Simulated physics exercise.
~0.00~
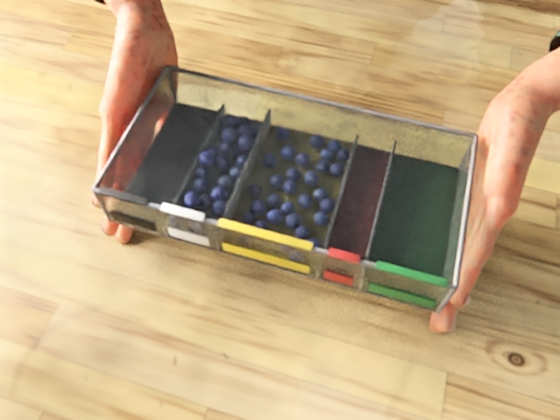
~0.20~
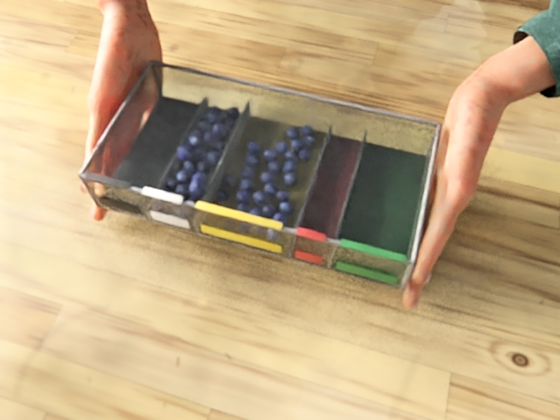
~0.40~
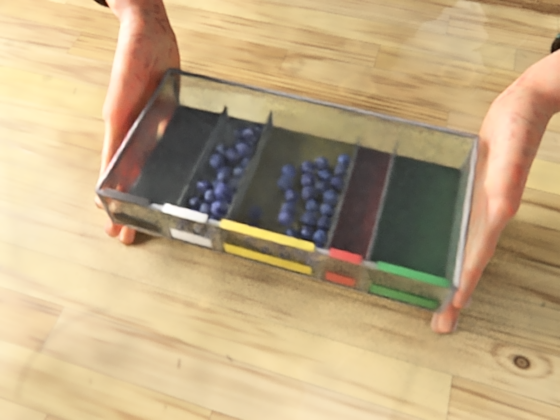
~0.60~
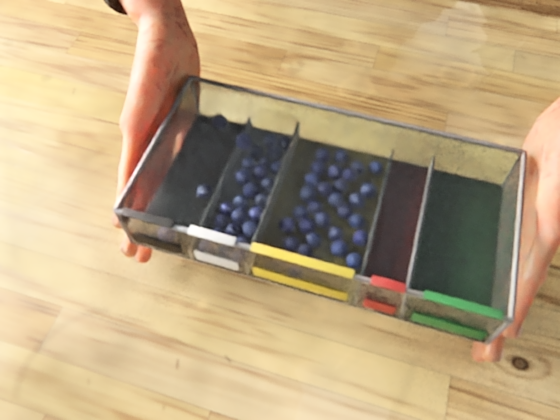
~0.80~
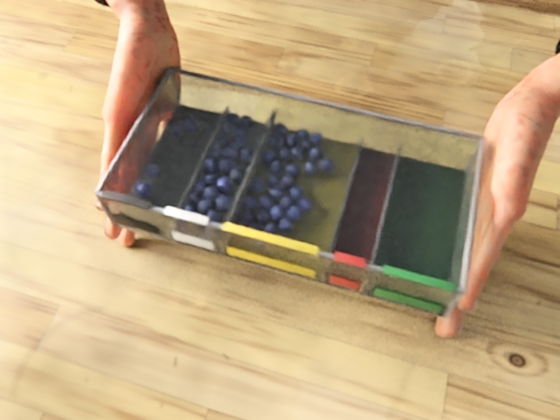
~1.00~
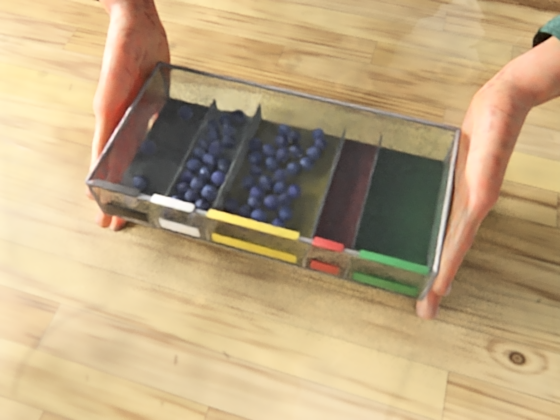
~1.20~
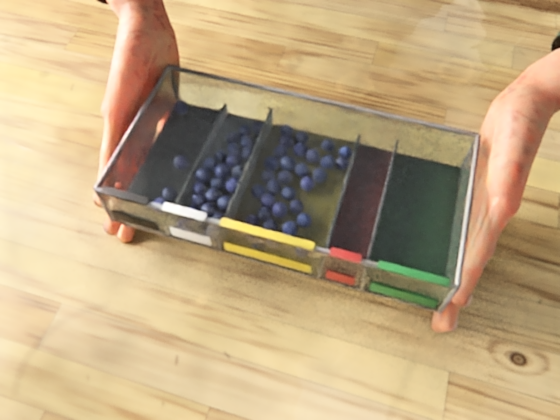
A clear-lidded box of blueberries, held by a hand at each end, sways above a pale wooden table, seen from above at a slant. Its five compartments are marked black, white, yellow, red and green from left to right, with berries at first only in the white and yellow ones. The hands shift the box left, back right, then farther right, and a few berries appear in the black compartment. It moves left again and slightly back, the berries rolling about. Finally most lie in the yellow and white compartments, a few in the black, and none in the red or green.
